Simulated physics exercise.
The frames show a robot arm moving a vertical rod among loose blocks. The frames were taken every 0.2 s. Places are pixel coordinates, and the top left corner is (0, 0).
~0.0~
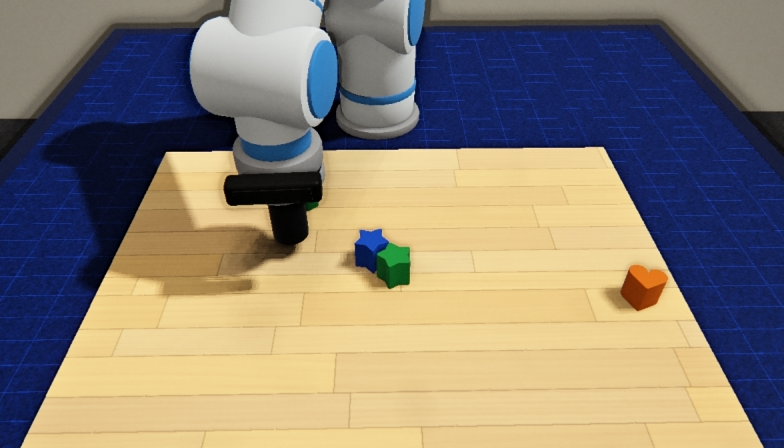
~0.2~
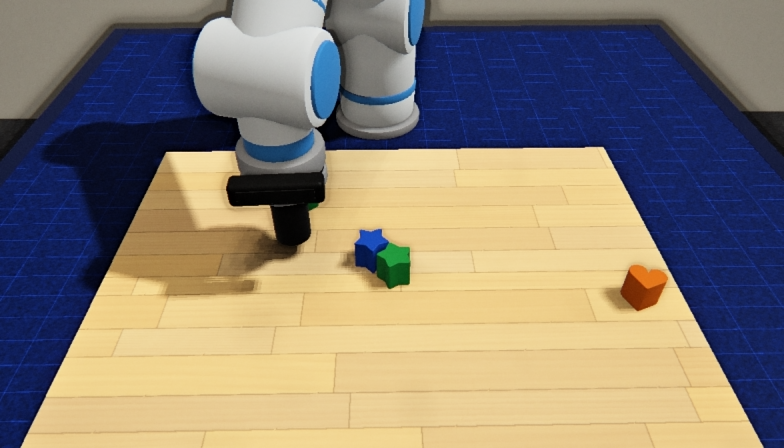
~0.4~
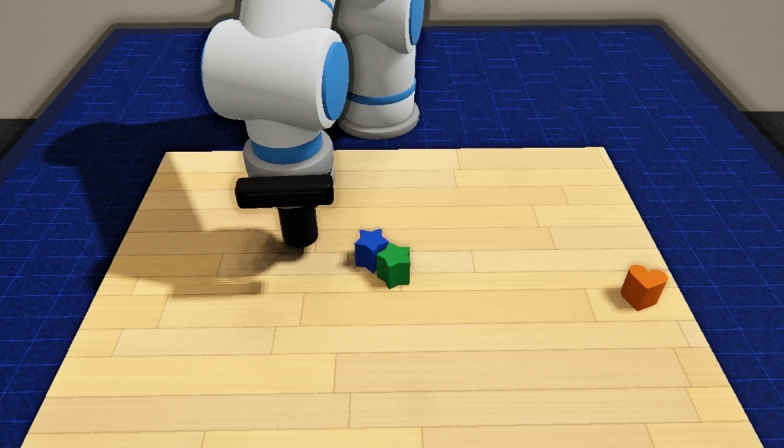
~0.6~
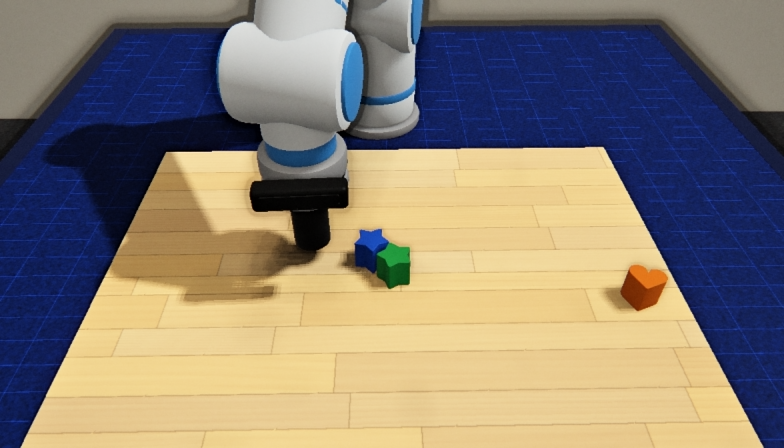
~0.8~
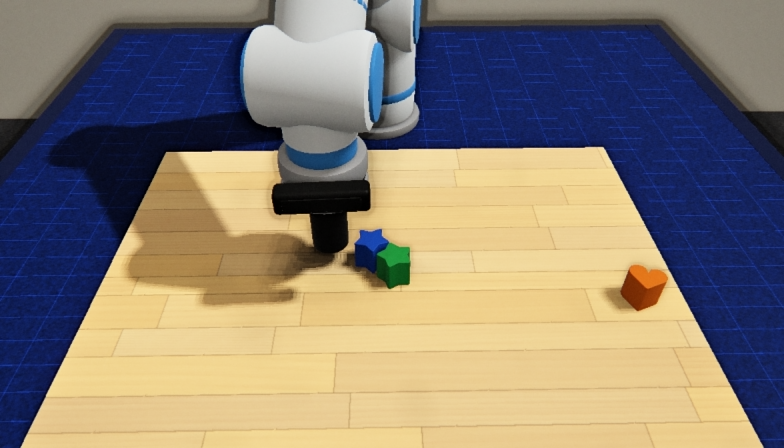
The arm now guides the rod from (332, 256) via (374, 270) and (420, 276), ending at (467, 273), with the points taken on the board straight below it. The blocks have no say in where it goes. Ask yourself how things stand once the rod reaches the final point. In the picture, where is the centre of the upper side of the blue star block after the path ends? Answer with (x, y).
The middle of its top is at (501, 250).
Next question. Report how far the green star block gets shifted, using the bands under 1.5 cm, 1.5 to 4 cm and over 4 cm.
Result: Over 4 cm.
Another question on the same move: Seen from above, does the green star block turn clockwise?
My answer is yes.
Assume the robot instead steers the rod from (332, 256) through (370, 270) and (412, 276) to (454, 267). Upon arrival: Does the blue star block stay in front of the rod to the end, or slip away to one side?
That block remains ahead.
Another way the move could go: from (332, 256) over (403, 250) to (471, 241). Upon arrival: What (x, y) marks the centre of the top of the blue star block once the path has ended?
At (448, 243).
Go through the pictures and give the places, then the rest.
Rod tip (291, 234); block tops, blue star block (371, 238); green star block (395, 254), in the first frame.
Rod (294, 234); blocks unchanged, in the second frame.
Rod (301, 236); blocks unchanged, in the third frame.
Rod (313, 239); blocks unchanged, in the fourth frame.
Rod (331, 242); blue star block (371, 238); green star block (395, 254), in the fifth frame.
What follows on the original path. One third of the way, rod (373, 255); blue star block (405, 247), turned 15° anticlockwise; green star block (424, 263).
Two thirds of the way, rod (422, 261); blue star block (454, 252), turned 15° anticlockwise; green star block (467, 274), turned 35° clockwise.
At the end, rod (469, 259); blue star block (501, 250), turned 15° anticlockwise; green star block (481, 274), turned 110° clockwise.
